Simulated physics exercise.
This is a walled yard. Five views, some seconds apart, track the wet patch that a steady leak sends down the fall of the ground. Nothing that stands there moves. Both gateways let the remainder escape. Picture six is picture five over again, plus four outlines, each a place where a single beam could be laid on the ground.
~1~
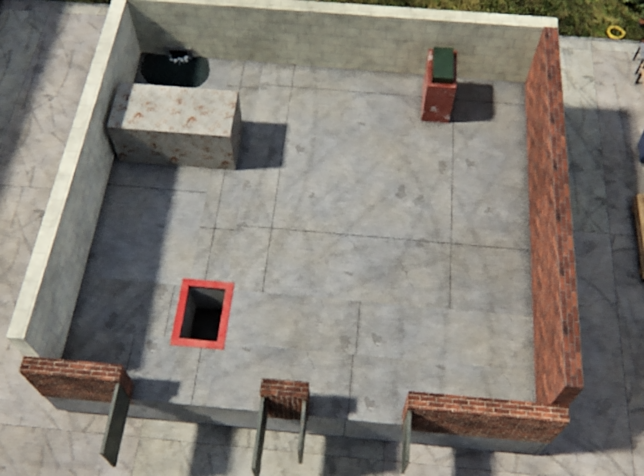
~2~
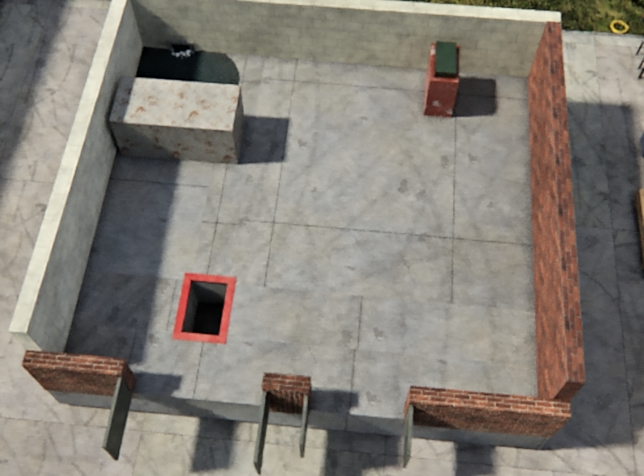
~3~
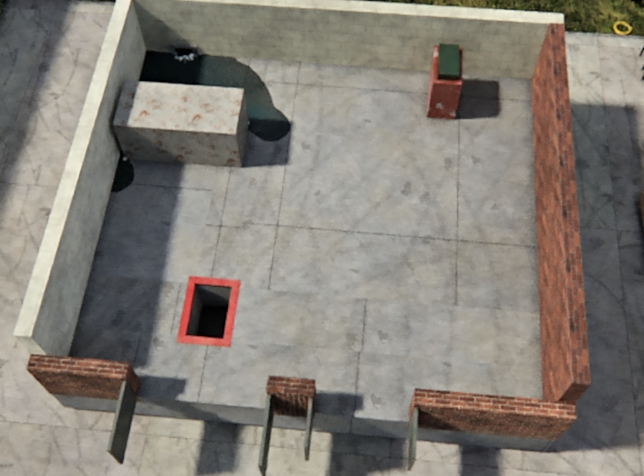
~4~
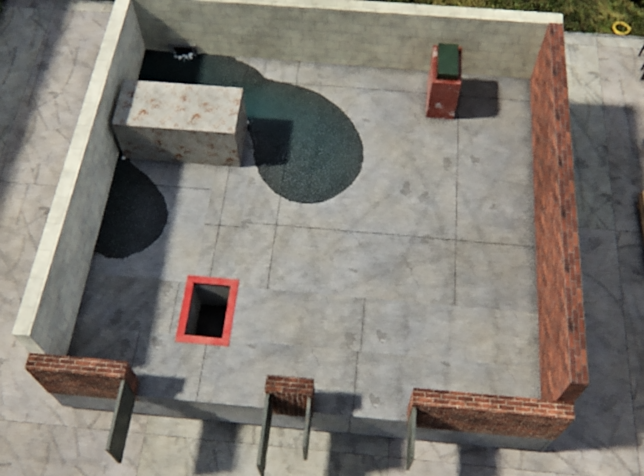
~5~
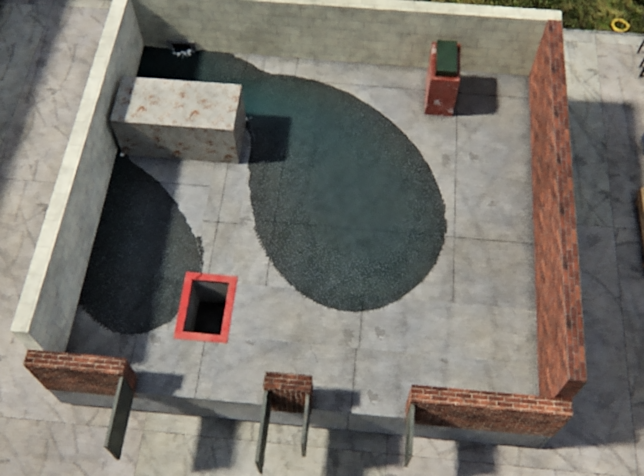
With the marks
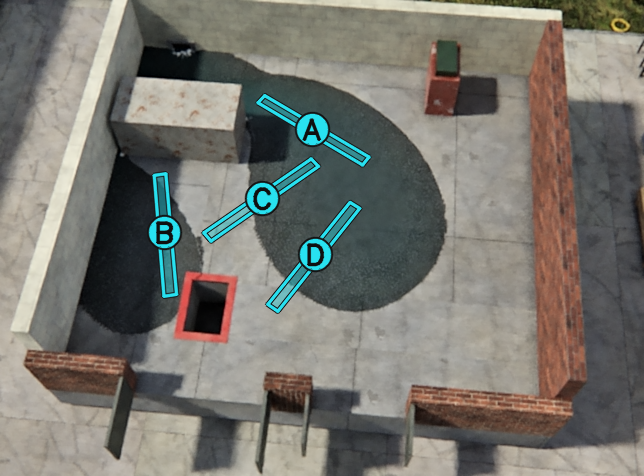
A walled yard stood mostly dry as dark water spread from the back left corner, came around both sides of a concrete block, and widened across the floor in two rounded pools.
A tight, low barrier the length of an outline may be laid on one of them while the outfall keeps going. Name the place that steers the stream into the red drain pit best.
D is best.
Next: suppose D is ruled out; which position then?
C.
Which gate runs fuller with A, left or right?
More leaves on the right.
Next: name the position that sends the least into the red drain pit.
Position B.
On the marked copy, A from (261, 99) to (365, 160); B from (160, 174) to (170, 295); C from (207, 236) to (314, 162); D from (272, 307) to (354, 205).
Choosing A, about 9 % of the stream goes into the red drain pit, about 87 % out by the gates.
Choosing B, about 2 % of the stream goes into the red drain pit, about 96 % out by the gates.
Choosing C, about 15 % of the stream goes into the red drain pit, about 82 % out by the gates.
Choosing D, about 23 % of the stream goes into the red drain pit, about 75 % out by the gates.
